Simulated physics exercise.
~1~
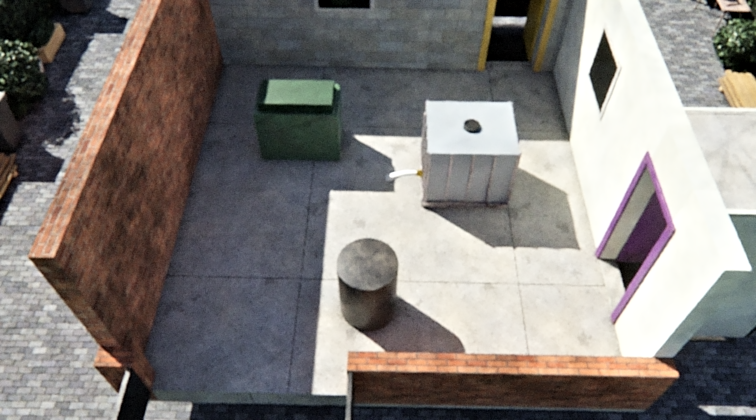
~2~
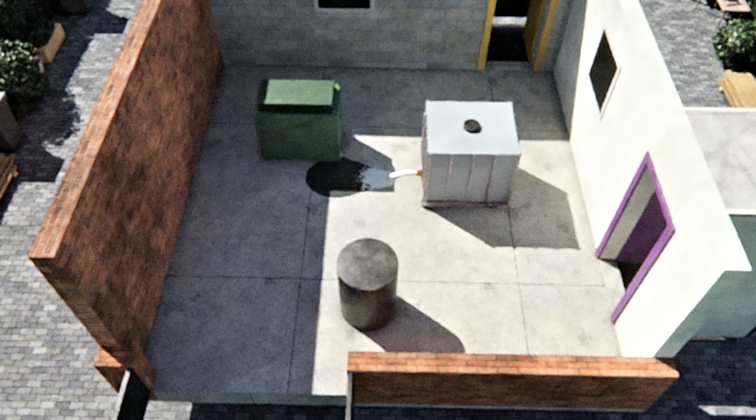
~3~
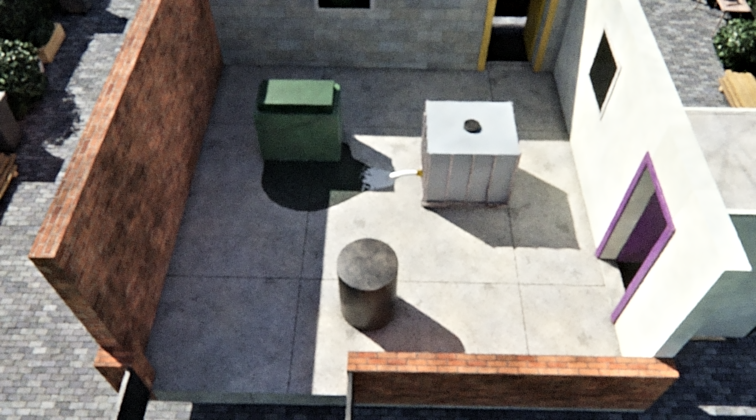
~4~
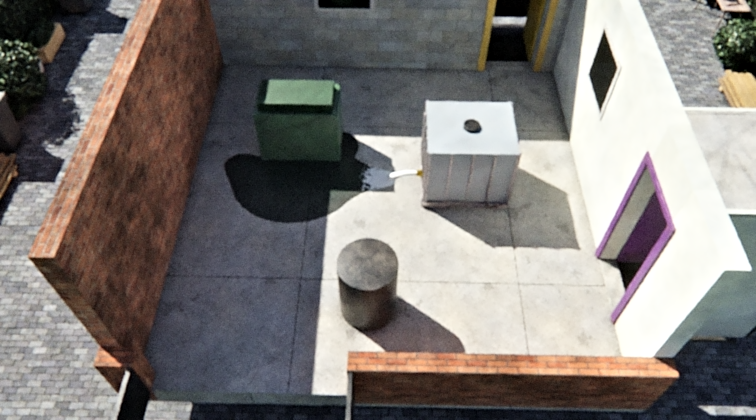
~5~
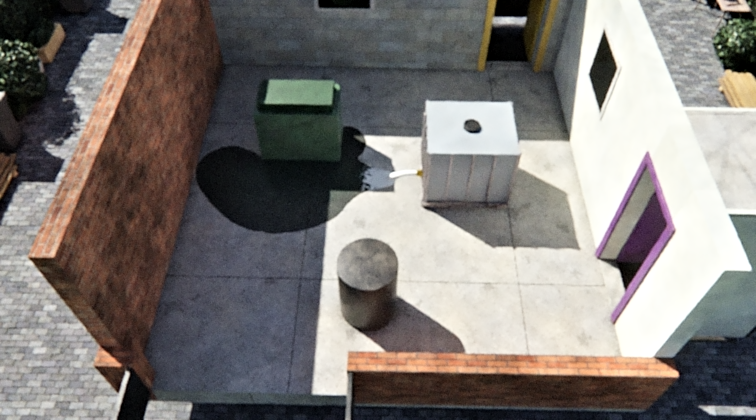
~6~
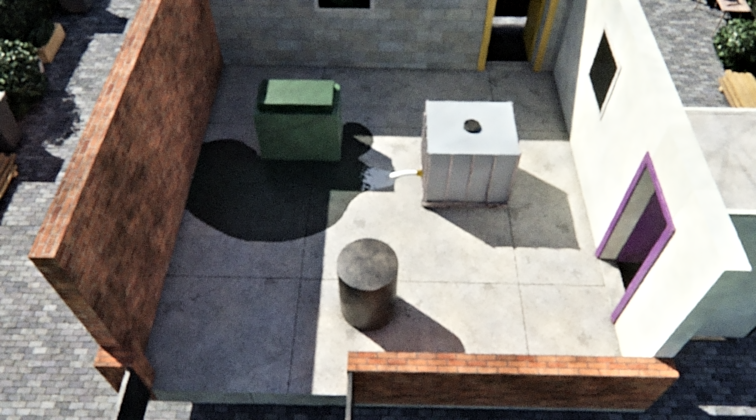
Water jetting left from a white tank's spout, spreading as a dark puddle past the green bin towards the brick wall.
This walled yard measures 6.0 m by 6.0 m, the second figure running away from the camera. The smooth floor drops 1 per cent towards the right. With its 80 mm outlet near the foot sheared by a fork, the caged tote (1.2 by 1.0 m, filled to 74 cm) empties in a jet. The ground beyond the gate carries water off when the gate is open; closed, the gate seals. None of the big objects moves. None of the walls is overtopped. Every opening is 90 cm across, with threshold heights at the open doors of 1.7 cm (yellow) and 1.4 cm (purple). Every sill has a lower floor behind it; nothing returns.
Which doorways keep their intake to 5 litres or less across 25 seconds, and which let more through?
Across that span, at the yellow door the intake stays at or under 5 litres; at the purple door the intake stays at or under 5 litres.
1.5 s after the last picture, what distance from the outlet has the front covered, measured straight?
3.8 m.
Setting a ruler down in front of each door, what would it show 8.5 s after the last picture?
Depth (cm) - yellow: 0.0, purple: 0.0.
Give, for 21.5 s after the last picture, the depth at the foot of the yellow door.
Depth: Approx. 0.8 cm.
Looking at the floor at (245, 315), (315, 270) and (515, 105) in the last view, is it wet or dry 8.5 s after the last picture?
First waterlogged, next waterlogged, last untouched.
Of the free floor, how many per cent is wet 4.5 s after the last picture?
25 %.
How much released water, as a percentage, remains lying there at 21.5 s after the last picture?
90 %.
Then, 1.5 s after the last picture water covers 15 % of the floor and is deepest (4 cm) near (379, 178); yellow door not reached, purple door not reached.
Then, 4.5 s after the last picture water covers 25 % of the floor and is deepest (4 cm) near (379, 178); yellow door not reached, purple door not reached.
Then, 8.5 s after the last picture water covers 40 % of the floor and is deepest (4 cm) near (379, 178); yellow door not reached, purple door not reached.
Then, 12.5 s after the last picture water covers 55 % of the floor and is deepest (3 cm) near (379, 178); yellow door not reached, purple door not reached.
Then, 21.5 s after the last picture water covers 90 % of the floor and is deepest (3 cm) near (379, 178); yellow door 0.72 cm at the sill, 0 L in, purple door 1.5 cm at the sill, 0 L in.
